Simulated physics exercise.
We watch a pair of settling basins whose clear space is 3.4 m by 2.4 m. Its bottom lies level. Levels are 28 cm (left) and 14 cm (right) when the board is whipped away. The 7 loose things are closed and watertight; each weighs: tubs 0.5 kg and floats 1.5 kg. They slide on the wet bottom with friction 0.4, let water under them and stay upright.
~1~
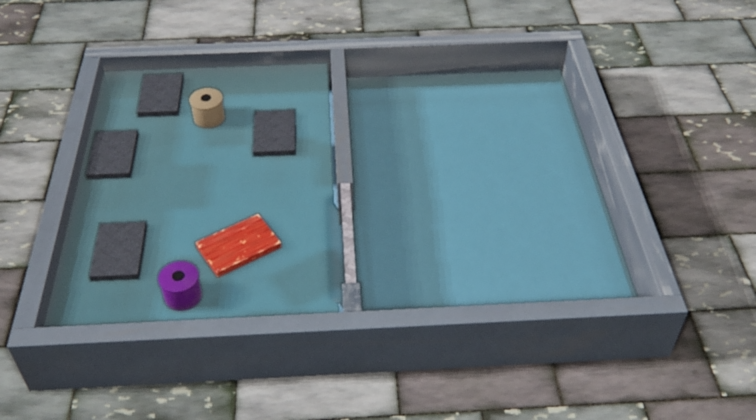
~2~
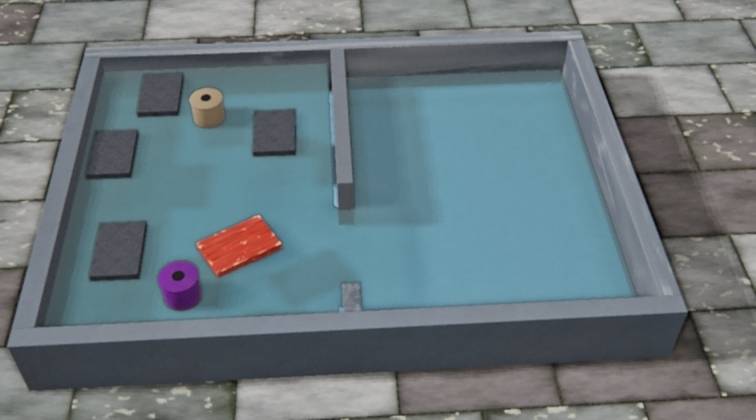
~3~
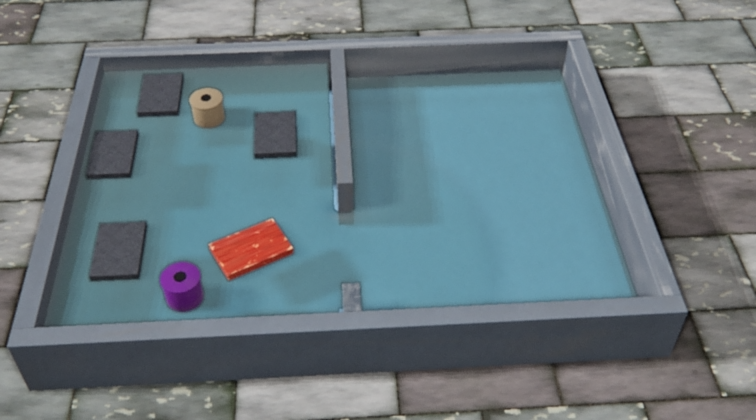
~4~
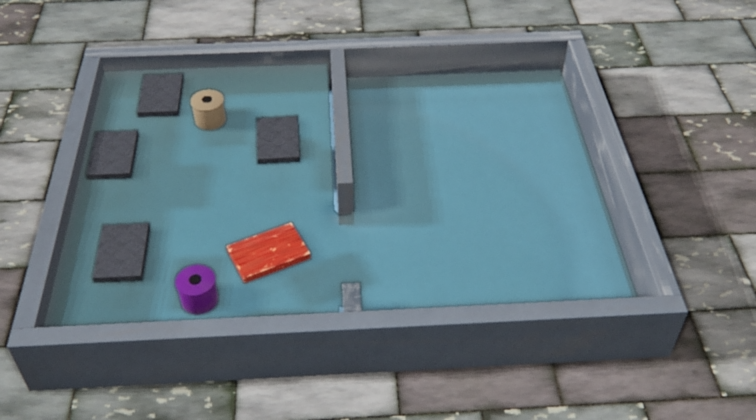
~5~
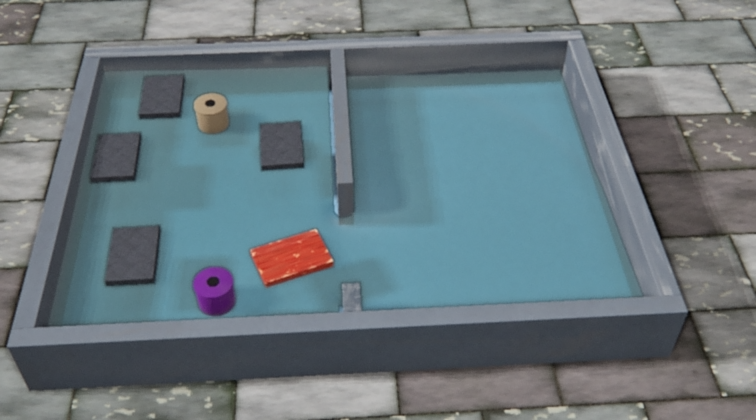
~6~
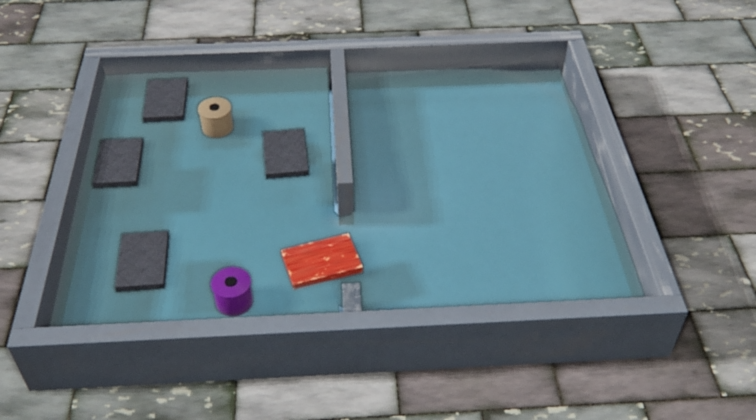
A large gray basin of water lost the pale board closing the gap in its dividing wall, then the red float drifted right toward the opening, with the purple tub following more slowly behind.
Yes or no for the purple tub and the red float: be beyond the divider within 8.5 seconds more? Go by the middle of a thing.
The purple tub stays short; the red float passes.
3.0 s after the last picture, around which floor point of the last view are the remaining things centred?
Around (265, 222).
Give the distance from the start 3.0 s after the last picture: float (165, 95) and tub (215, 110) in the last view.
In that order: 20 cm, 30 cm.
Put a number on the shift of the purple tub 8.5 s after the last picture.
Roughly 10 cm.
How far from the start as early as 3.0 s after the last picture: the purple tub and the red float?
Roughly 80 and 200 cm by then.
Then, 0.6 s after the last picture the purple tub is near (259, 285), 0.4 m from its start, afloat; the red float is near (422, 261), 1.1 m from its start, afloat; 1 of 7 are over the mark; 7 afloat.
Then, 3.0 s after the last picture the purple tub is near (312, 270), 0.7 m from its start, afloat; the red float is near (502, 165), 1.8 m from its start, afloat; 1 of 7 are over the mark; 7 afloat.
Then, 5.5 s after the last picture the purple tub is near (250, 204), 0.7 m from its start, afloat; the red float is near (427, 283), 1.1 m from its start, afloat; 1 of 7 are over the mark; 7 afloat.
Then, 8.5 s after the last picture the purple tub is near (182, 269), 0.1 m from its start, afloat; the red float is near (572, 258), 2.0 m from its start, afloat; 1 of 7 are over the mark; 7 afloat.
